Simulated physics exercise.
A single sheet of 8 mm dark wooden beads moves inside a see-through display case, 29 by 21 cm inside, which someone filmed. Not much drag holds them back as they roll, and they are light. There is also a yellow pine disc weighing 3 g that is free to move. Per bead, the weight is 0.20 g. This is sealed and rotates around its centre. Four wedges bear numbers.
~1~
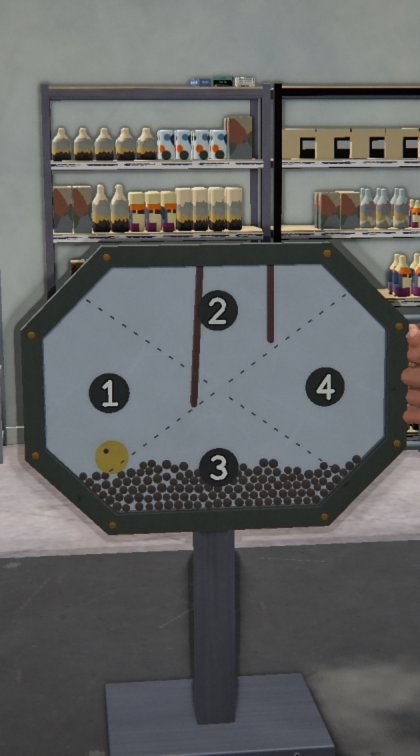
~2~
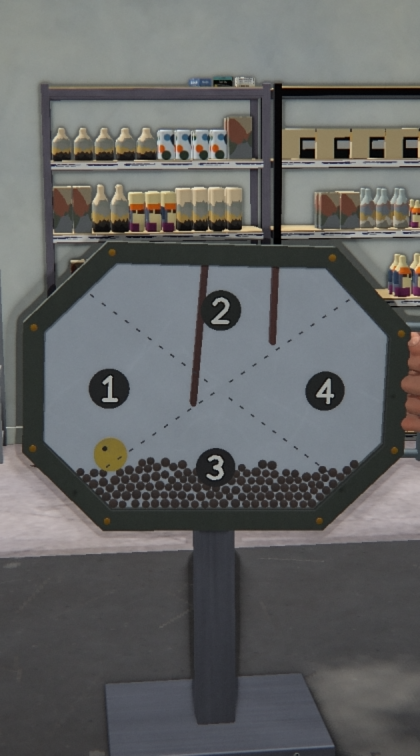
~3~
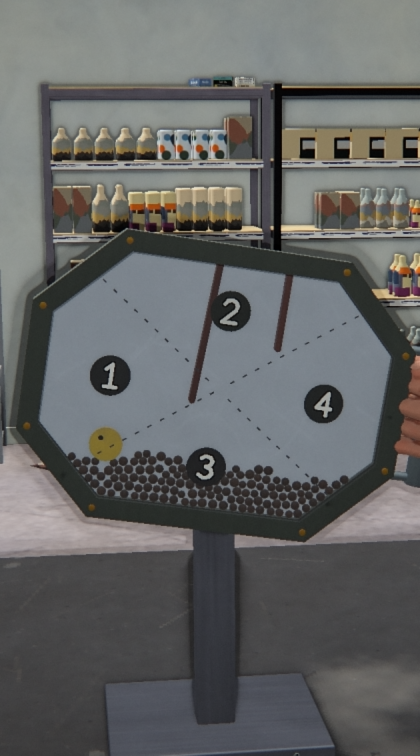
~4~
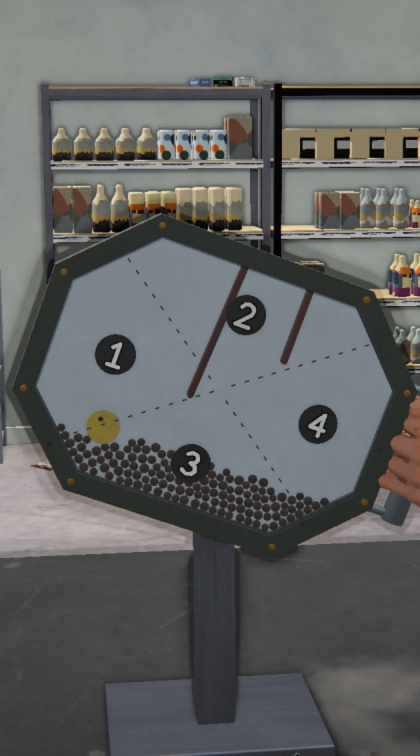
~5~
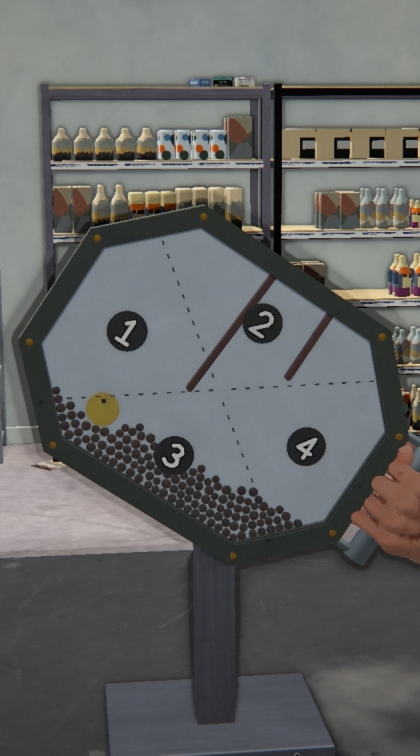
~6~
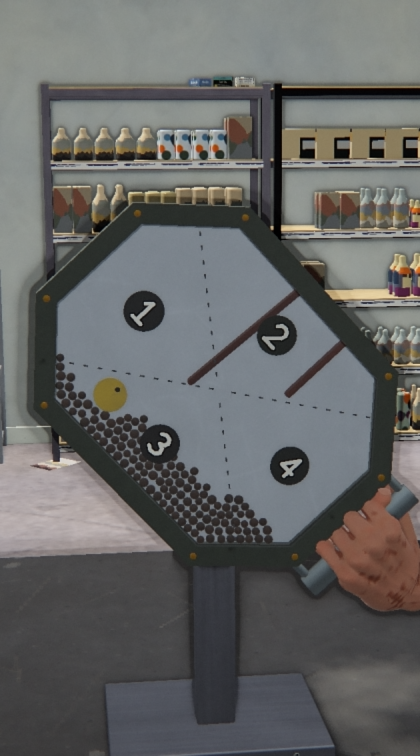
Octagonal display case of dark beads and one yellow disc turning clockwise by hand, beads shifting into a slope along its lower-left side.
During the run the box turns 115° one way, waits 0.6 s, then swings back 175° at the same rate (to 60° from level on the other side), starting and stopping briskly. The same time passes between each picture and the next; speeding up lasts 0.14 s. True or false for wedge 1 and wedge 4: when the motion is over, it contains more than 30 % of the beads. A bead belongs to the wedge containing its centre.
Wedge 1 - true, wedge 4 - false.
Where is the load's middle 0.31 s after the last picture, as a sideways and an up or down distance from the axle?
Left by about 6 cm and below by about 10 cm.
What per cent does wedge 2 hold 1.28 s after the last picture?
It works out at roughly 0 %.
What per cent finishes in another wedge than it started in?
Around 60 percent.
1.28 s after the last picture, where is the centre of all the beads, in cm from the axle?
Right: About 10 cm; below: About 6 cm.
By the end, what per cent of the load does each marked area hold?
Final shares - wedge 1: 60 %, wedge 2: 0 %, wedge 3: 40 %, wedge 4: 0 %.
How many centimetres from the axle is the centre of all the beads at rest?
Some 1 cm left and 11 cm below.
Then, 0.31 s after the last picture, it stands 115° clockwise; the beads' middle is 6 cm left of and 10 cm below the centre; no. 3, 10 %, no. 4, 90 %.
Then, 1.28 s after the last picture, it stands 28° clockwise; the beads' middle is 10 cm right of and 6 cm below the centre; no. 3, 10 %, no. 4, 90 %.
Then, 1.66 s after the last picture, it stands 60° anticlockwise; the beads' middle is 3 cm right of and 8 cm below the centre; no. 1, 35 %, no. 3, 65 %.
At rest 2.4 s after the last picture, it stands 60° anticlockwise; no. 1, 60 %, no. 2, 0 %, no. 3, 40 %, no. 4, 0 %.
